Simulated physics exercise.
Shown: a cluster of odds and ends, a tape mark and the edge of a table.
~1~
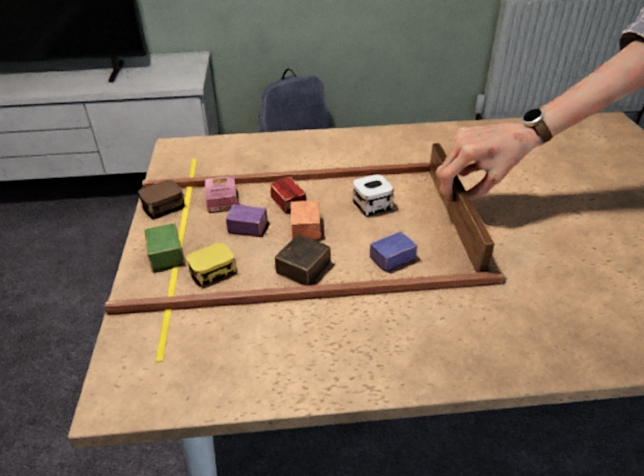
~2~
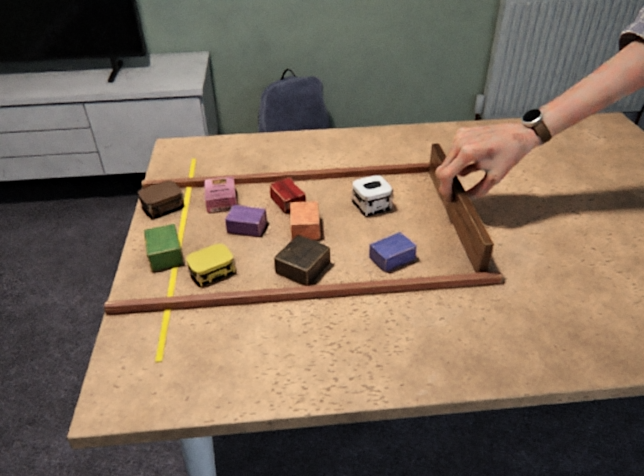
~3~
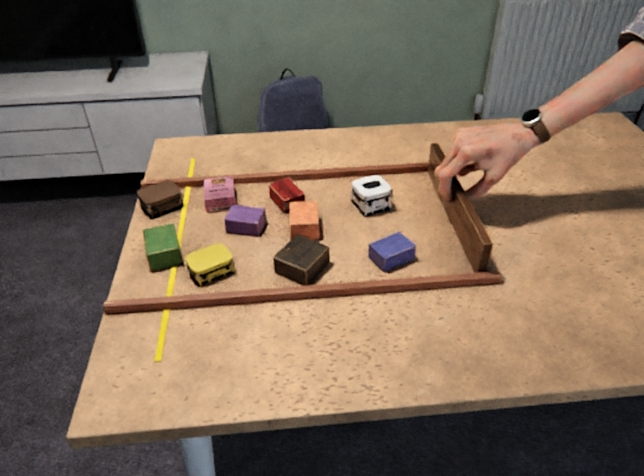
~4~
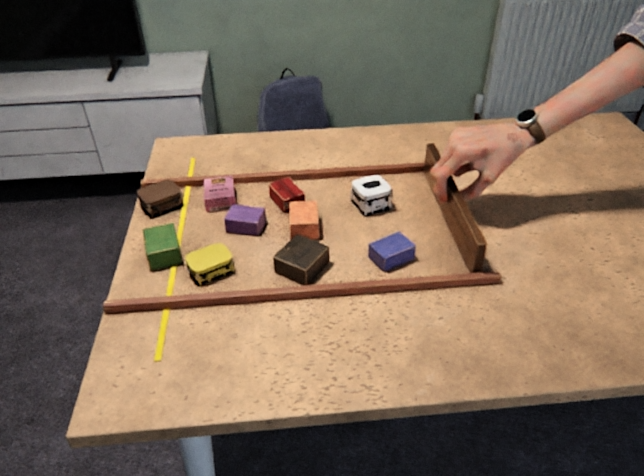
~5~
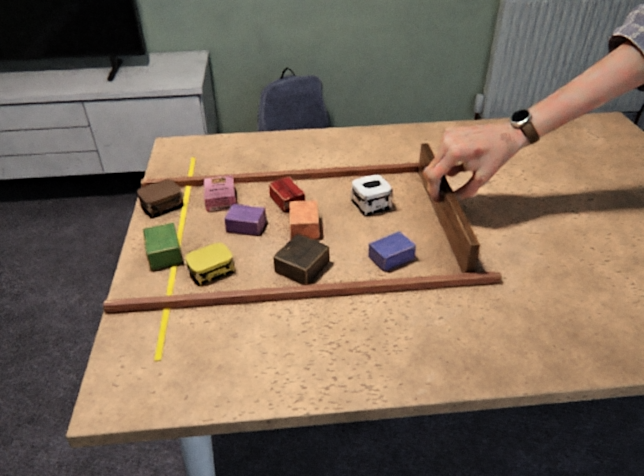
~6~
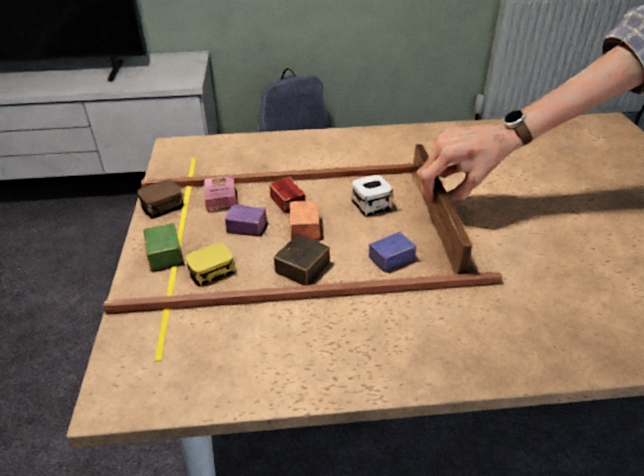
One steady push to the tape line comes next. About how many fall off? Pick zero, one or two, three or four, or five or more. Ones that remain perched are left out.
Three or four fall off.
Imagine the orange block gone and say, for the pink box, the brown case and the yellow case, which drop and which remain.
Pink box: Over the edge; brown case: Over the edge; yellow case: Over the edge.
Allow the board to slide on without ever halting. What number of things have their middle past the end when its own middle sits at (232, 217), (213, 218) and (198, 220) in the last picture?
The counts are 1, 2 and 3, in that order.
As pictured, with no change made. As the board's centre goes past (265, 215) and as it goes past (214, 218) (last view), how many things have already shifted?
In order, the tallies are 9 and 10.
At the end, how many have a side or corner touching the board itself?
It's 3.
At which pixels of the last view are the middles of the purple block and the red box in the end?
In the last picture the purple block sits at (134, 228) while the red box sits at (141, 202).
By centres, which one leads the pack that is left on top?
Black block ends nearest.
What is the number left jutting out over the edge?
In total, 3 of them.
Soon after, none off yet; brown case at rest near (161, 199); green block at rest near (163, 246); yellow case at rest near (210, 264).
After that, none off yet; brown case at rest near (161, 199); green block at rest near (163, 246); yellow case displaced a little near (186, 267).
And then, none off yet; brown case tilting well over near (116, 209); green block displaced a little near (146, 248); yellow case displaced well along near (111, 284).
In the end, the number that fall off is three or four; gone, pink box, yellow case, green block and brown case.
